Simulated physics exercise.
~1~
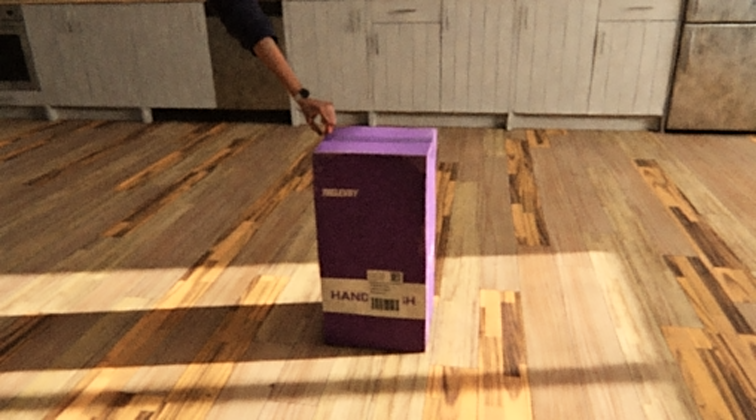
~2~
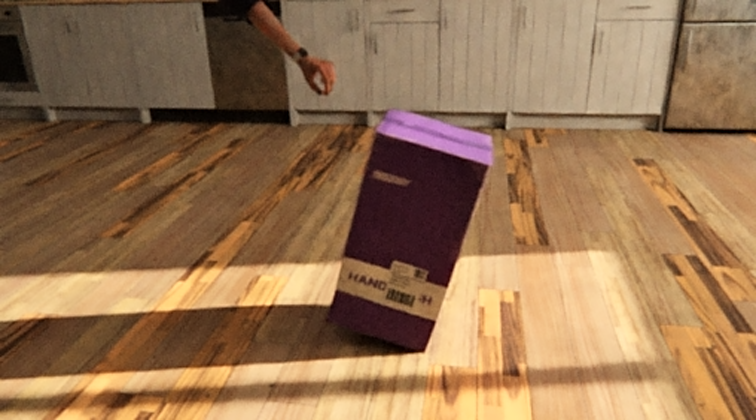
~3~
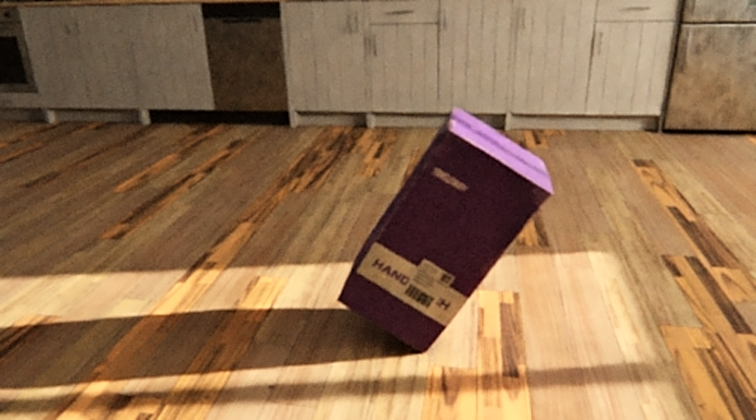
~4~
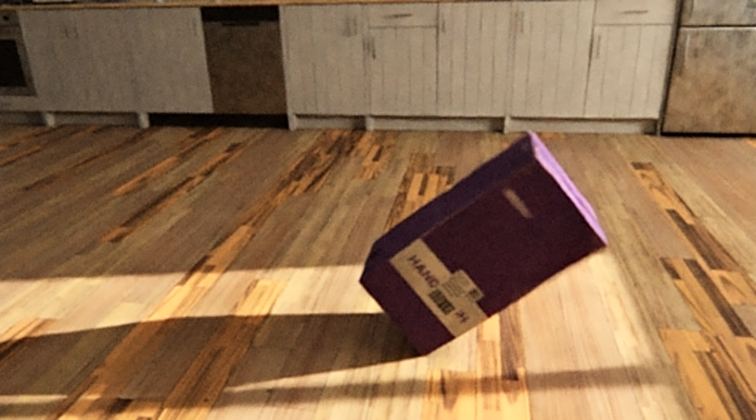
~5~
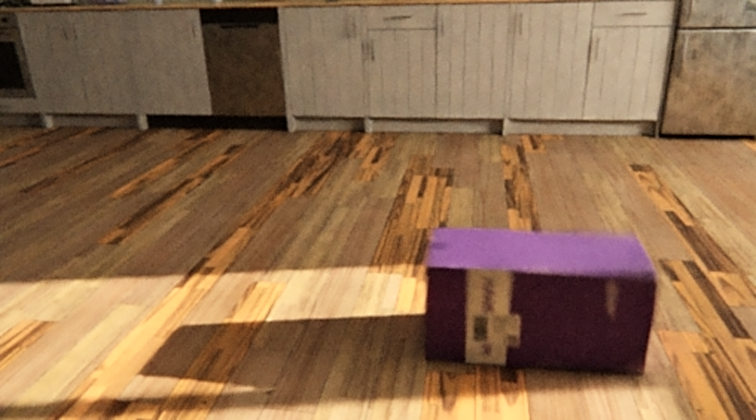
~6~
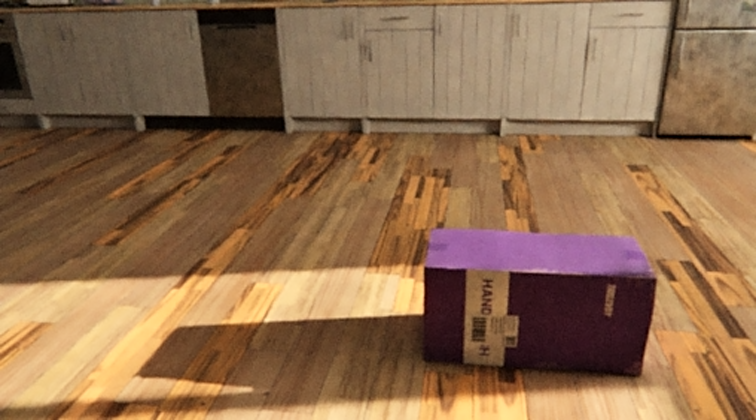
A sunlit kitchen with a striped wooden floor is seen from the front by a slightly swaying camera, with pale cabinets along the back and a metal appliance at the right. A tall purple box with a light label band stands upright near the middle, and a hand reaches in from above to touch its top. The box tips to the right as the hand lets go and draws back out of view. It leans further and further over its lower right edge, then topples onto its side. It ends lying still on the floor, right of the middle.
